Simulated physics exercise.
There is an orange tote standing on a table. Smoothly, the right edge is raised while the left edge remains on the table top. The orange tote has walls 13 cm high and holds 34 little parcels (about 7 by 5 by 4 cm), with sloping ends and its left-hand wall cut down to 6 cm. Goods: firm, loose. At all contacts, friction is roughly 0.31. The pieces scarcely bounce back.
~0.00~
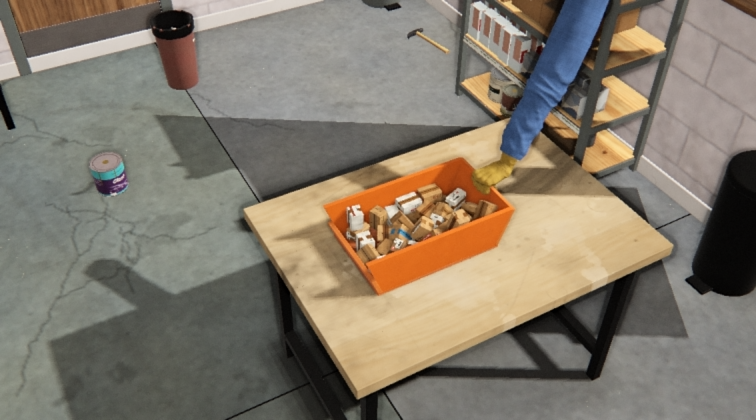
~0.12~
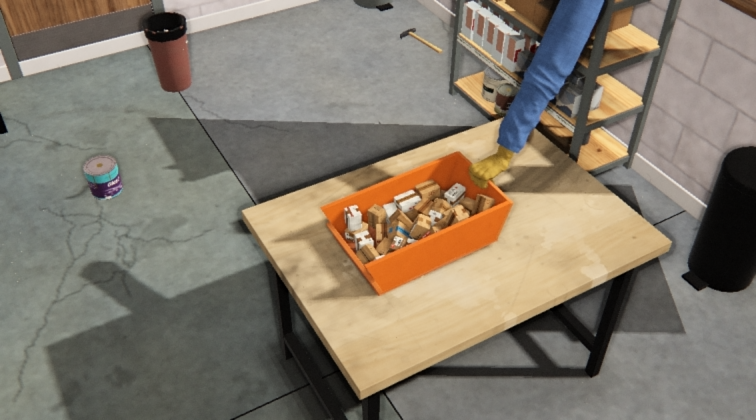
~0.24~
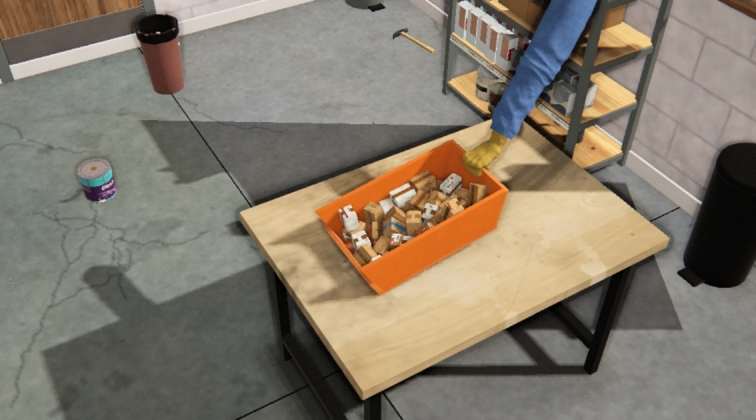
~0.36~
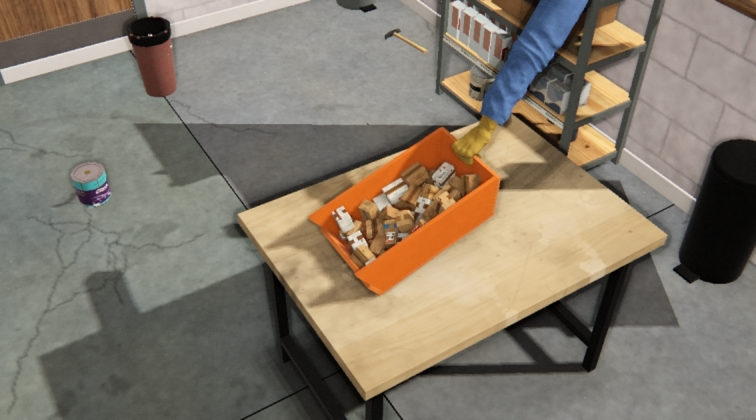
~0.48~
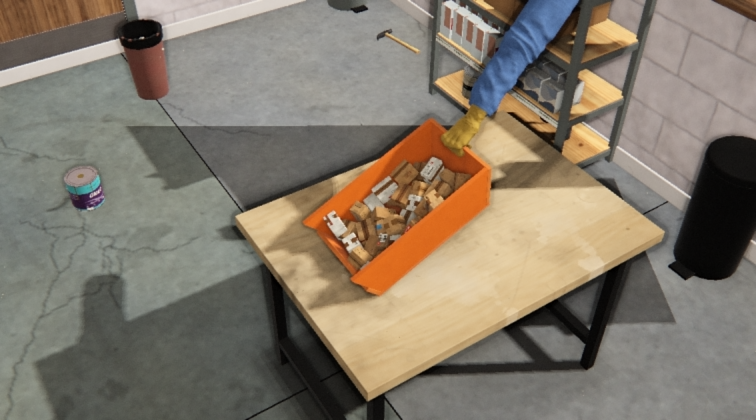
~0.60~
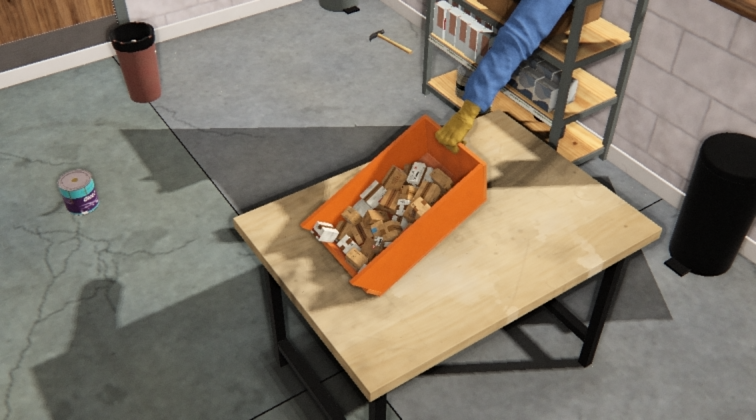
The clip opens on an orange tote full of small brown and white parcels standing on a wooden table, a yellow-gloved hand gripping its far right end. The hand raises that end steadily, tilting the tote down toward the left, and the parcels shift toward the lower left end, all still inside.
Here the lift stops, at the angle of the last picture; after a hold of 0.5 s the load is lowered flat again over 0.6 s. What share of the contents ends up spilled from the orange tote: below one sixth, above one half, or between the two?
The orange tote spills below one sixth of its contents.
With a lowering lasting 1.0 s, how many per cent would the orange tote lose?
That would cost the orange tote 0 per cent of its load.
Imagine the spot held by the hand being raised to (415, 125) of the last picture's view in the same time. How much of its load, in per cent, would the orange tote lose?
The orange tote would shed 20 percent of its load.
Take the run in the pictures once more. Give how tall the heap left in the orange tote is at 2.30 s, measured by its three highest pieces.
It reaches close to 11 cm.
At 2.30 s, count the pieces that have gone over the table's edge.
At that time, the count is near 0.
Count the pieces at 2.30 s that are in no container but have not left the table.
Estimated count: 1.
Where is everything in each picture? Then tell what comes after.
In the first picture (places track the rim corner closest to us here; the camera moves round a little), orange tote (367, 265); tipped 0°; all still inside.
In the second picture, orange tote (365, 267); tipped 3°.
In the third picture, orange tote (361, 270); tipped 10°.
In the fourth picture, orange tote (356, 275); tipped 17°.
In the fifth picture, orange tote (351, 280); tipped 24°.
In the sixth picture, orange tote (350, 283); tipped 27°; all still inside.
After 0.87 s, tilt 27°; the orange tote is down by 1 of 34.
After 1.21 s, tilt 25°; the orange tote is down by 1 of 34.
After 1.69 s, tilt 0°; the orange tote is down by 1 of 34.
When it is over (at 2.30 s), the orange tote is down by 1 of 34. Asked share, 1 of 34, 3 per cent.
